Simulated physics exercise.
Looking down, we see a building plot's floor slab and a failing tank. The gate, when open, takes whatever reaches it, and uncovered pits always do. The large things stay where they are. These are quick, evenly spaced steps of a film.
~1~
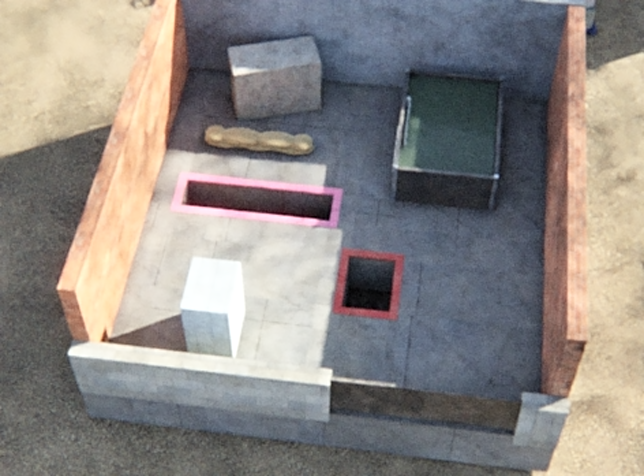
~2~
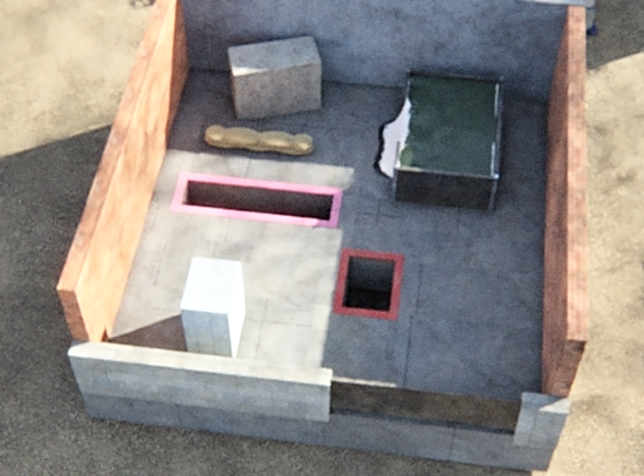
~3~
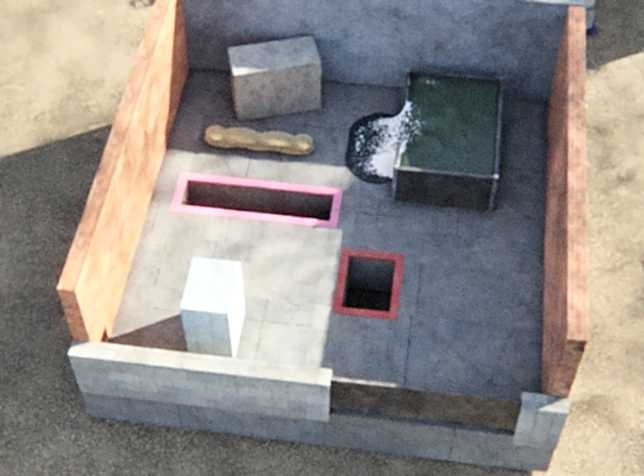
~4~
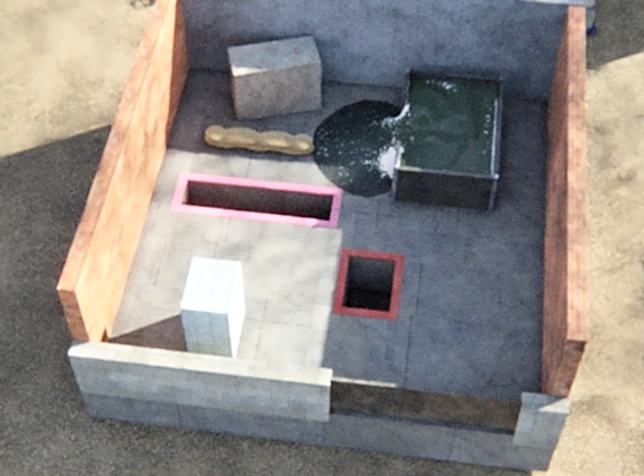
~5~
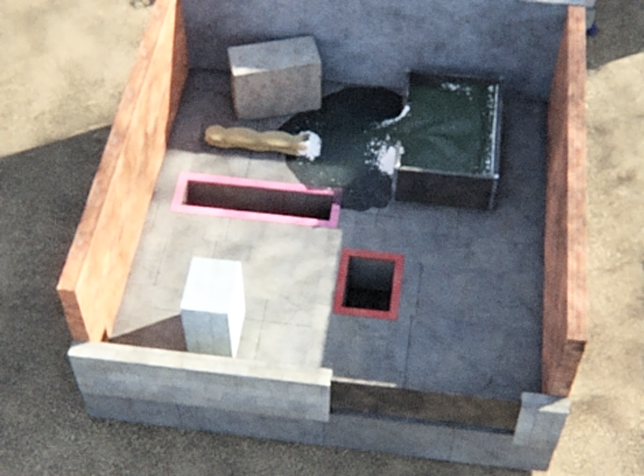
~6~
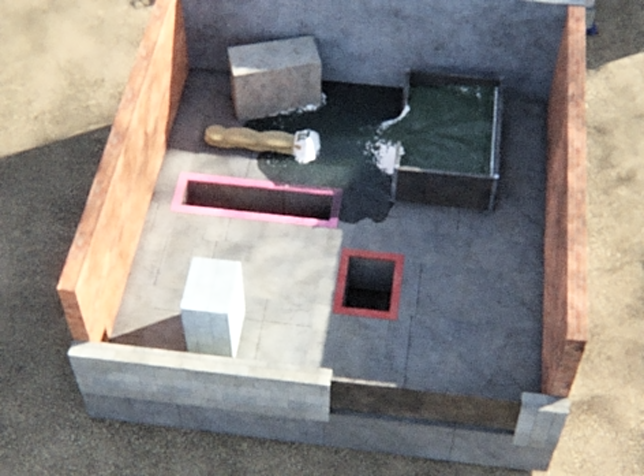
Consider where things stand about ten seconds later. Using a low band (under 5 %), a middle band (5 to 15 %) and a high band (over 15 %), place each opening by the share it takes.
The gate is in the low band; the red pit is in the low band; the pink pit is in the high band.
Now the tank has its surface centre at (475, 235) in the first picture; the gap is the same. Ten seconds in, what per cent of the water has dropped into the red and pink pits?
So red takes 45 % and pink takes 25 %.
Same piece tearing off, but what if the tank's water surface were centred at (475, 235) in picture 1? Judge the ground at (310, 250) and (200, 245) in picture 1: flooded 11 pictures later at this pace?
Spot by spot: Drenched, after that drenched.
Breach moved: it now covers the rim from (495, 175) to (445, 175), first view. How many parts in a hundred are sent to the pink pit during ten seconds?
Pink: 20 %.
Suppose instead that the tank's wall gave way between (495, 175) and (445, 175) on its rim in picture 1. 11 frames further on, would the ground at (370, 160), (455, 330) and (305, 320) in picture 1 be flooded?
Unsoaked, then soaked, then unsoaked.
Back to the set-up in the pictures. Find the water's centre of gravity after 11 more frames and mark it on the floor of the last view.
I'd mark it close to (368, 144).
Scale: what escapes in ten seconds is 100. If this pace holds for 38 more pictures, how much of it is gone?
Near 70 in a hundred.
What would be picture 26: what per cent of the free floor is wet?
About 35 %.
A moment on, water covers 20 % of the floor; the gate 0 %, the red pit 0 %, the pink pit 5 %.
Next, water covers 25 % of the floor; the gate 0 %, the red pit 0 %, the pink pit 12 %.
Then, water covers 35 % of the floor; the gate 0 %, the red pit 0 %, the pink pit 20 %.
Later, water covers 45 % of the floor; the gate 0 %, the red pit 0 %, the pink pit 33 %.
In the end, water covers 65 % of the floor; the gate 0 %, the red pit 0 %, the pink pit 48 %.
